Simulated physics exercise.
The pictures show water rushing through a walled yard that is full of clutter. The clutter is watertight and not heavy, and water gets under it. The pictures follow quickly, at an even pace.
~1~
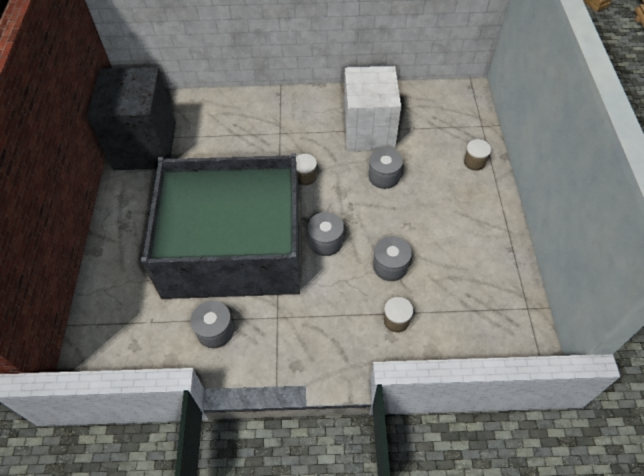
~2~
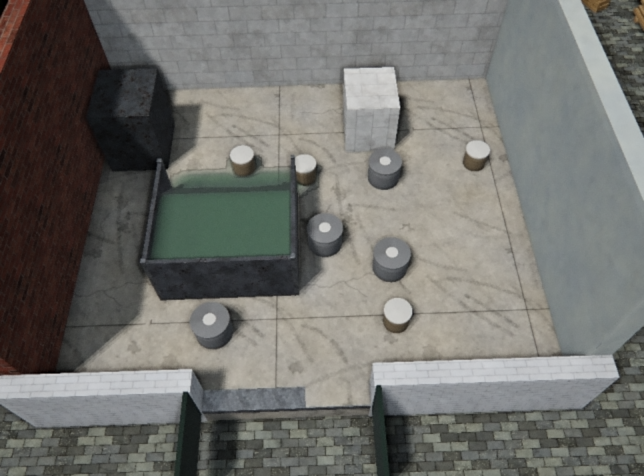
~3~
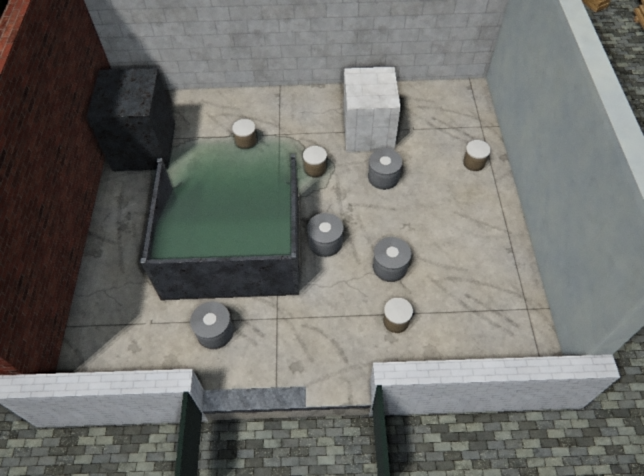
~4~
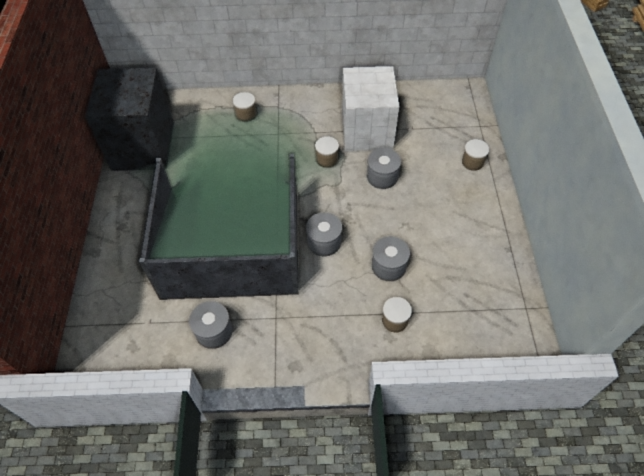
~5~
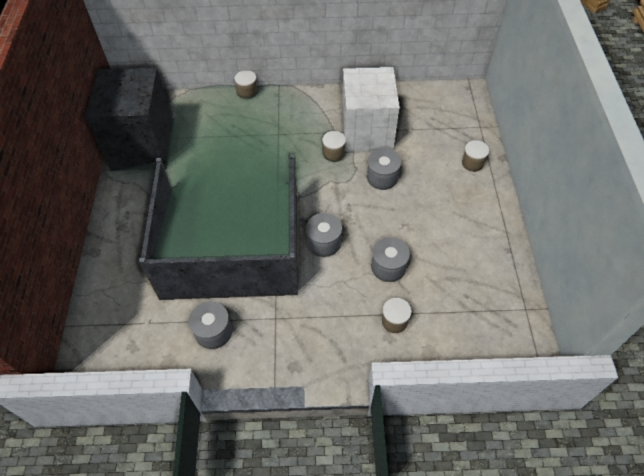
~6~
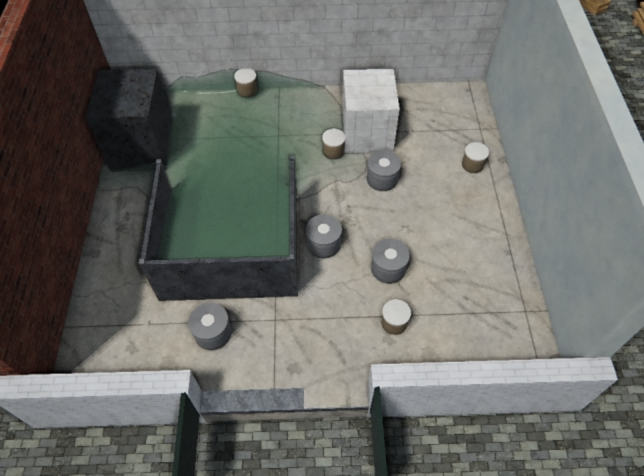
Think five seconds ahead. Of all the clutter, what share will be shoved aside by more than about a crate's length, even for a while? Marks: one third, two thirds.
Share: Between one and two thirds.
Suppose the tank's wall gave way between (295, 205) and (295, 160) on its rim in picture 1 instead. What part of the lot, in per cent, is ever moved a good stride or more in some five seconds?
Some 60 per cent.
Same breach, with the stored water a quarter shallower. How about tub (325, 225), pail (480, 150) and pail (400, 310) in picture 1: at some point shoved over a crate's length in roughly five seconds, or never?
In that order: Not that far, that far or more, not that far.
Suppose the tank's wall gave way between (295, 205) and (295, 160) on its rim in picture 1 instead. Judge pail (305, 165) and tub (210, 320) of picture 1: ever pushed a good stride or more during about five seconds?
In that order: Short of that, short of that.
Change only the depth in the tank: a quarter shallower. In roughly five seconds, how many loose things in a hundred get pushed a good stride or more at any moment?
Near 40 in a hundred.
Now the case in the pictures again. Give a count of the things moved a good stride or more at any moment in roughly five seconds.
I count 5.
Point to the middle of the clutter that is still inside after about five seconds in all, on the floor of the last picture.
At about (393, 262).
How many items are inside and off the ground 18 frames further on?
I count 3.
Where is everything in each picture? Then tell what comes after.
A pail is out of sight; a pail at (305, 163), on the bottom; 0 of 8 have shifted, in the first frame.
A pail at (242, 154) rests on the ground, a stride from its start; a pail at (304, 163) rests on the ground; 1 of 8 have shifted, in the second frame.
A pail at (244, 127) rests on the ground, a stride from its start; a pail at (315, 155) rests on the ground, close to its start; 2 of 8 have shifted, in the third frame.
A pail at (244, 100) rests on the ground, a stride from its start; a pail at (327, 145) rests on the ground, a stride from its start; 2 of 8 have shifted, in the fourth frame.
A pail at (245, 78) rests on the ground, far from its start; a pail at (334, 139) rests on the ground, a stride from its start; 2 of 8 have shifted, in the fifth frame.
A pail at (245, 75) floats, far from its start; a pail at (334, 137) rests on the ground, a stride from its start; 2 of 8 have shifted, in the sixth frame.
A moment on, 2 of 8 are well off their spots; 2 afloat.
Next, 2 of 8 are well off their spots; 2 afloat.
Later, 3 of 8 are well off their spots; 3 afloat.
In the end, 5 of 8 are well off their spots, and 5 have been at some point; 6 afloat.
